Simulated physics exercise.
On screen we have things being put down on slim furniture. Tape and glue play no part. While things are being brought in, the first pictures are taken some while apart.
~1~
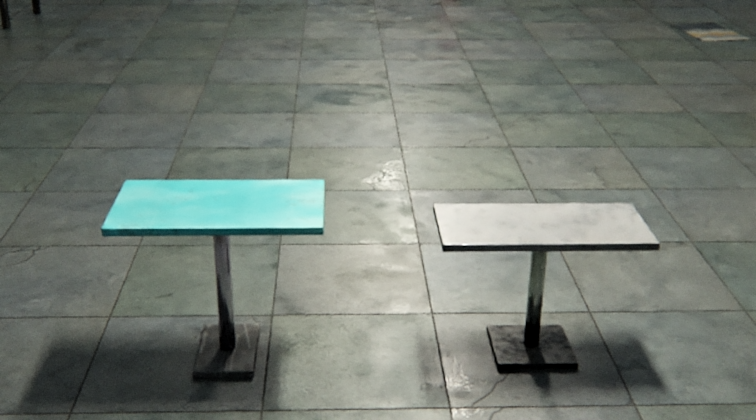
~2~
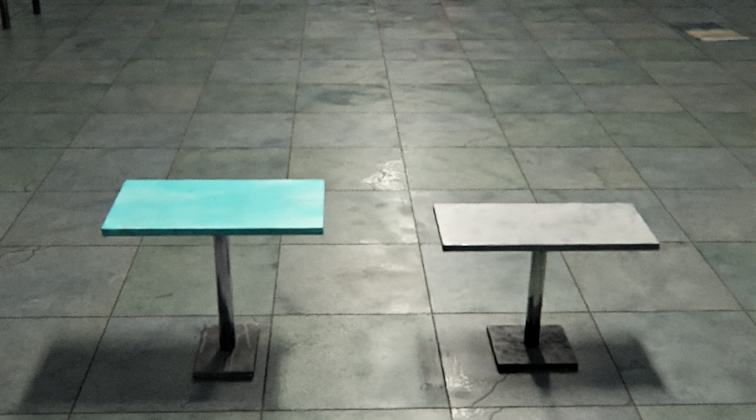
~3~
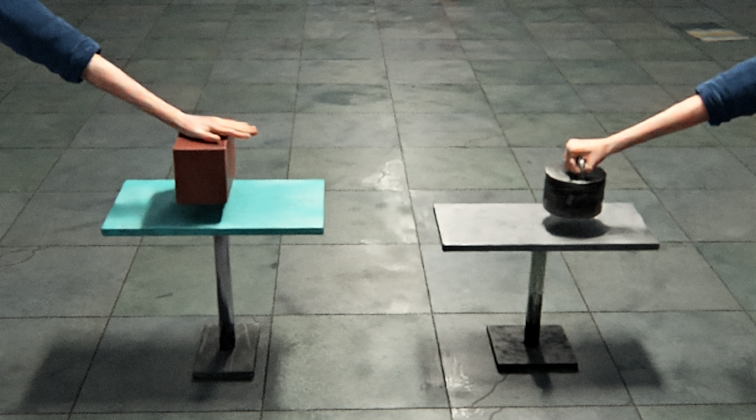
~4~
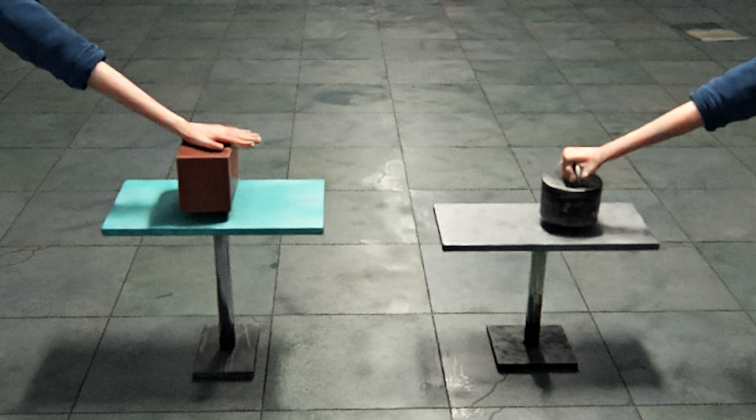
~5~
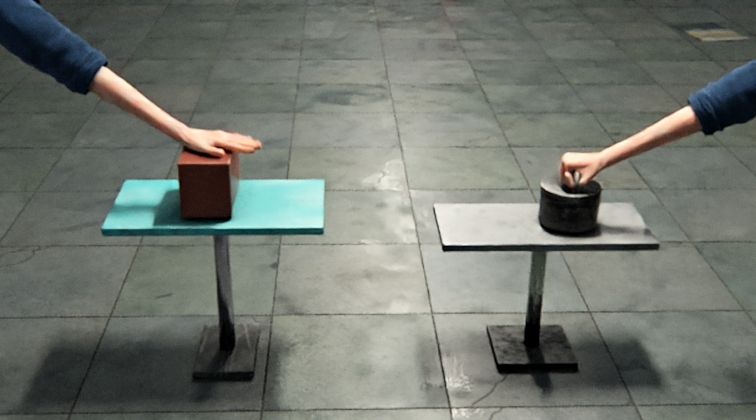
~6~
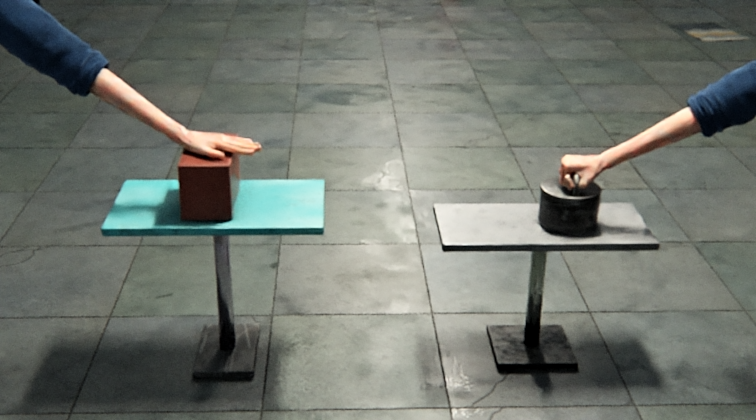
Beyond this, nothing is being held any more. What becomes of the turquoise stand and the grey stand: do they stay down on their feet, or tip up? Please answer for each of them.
In the end the turquoise stand stays on its feet, the grey stand stays on its feet.
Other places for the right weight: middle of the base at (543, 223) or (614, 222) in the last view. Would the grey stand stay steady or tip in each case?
Okay, so first it stays standing and then it tips over.
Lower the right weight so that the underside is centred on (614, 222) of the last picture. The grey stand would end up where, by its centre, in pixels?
At rest at (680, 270).
Then, 0.40 s on from there, turquoise stand at rest near (220, 206); grey stand at rest near (542, 226).
In the end, the turquoise stand keeps steady, near (219, 206); the grey stand keeps steady, near (542, 226).
